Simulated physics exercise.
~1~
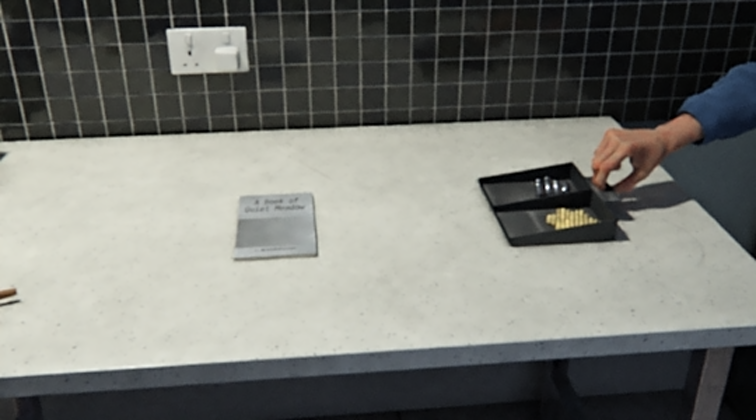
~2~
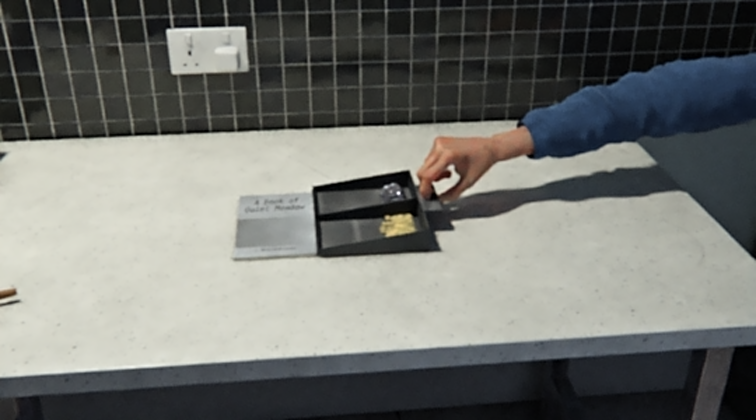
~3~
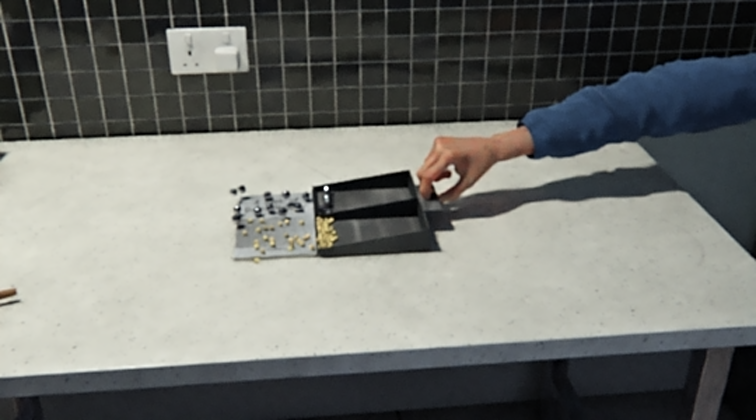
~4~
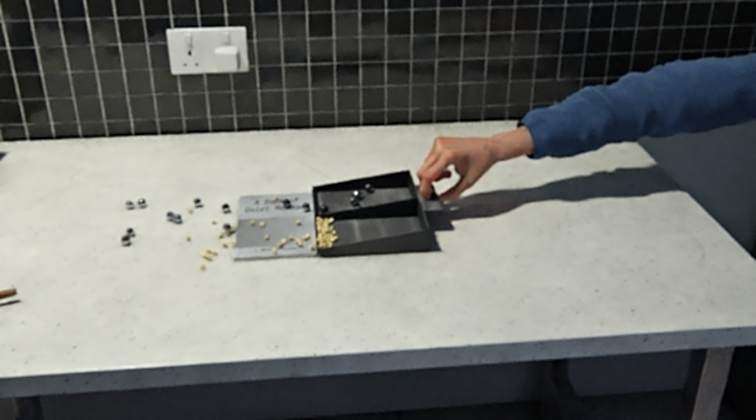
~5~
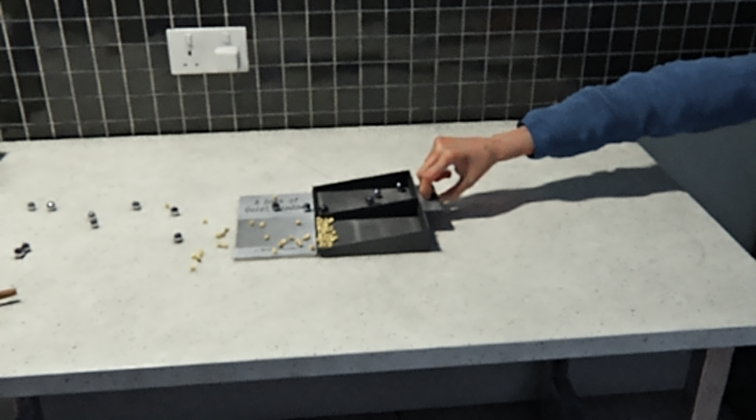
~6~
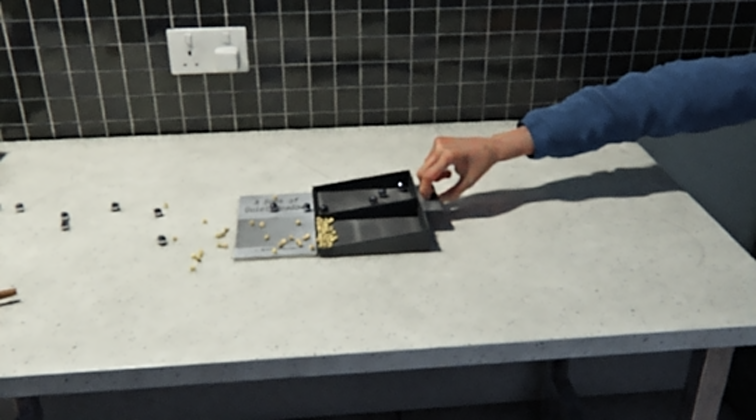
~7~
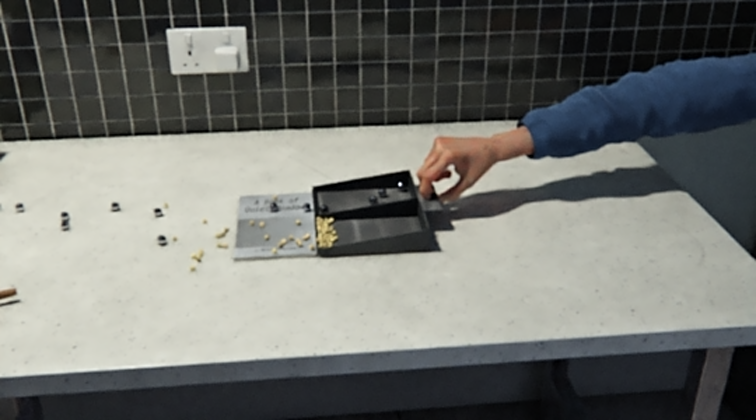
On a pale tabletop, a hand slides a divided black tray left into a thin book, spilling dark nuts and yellow pieces.
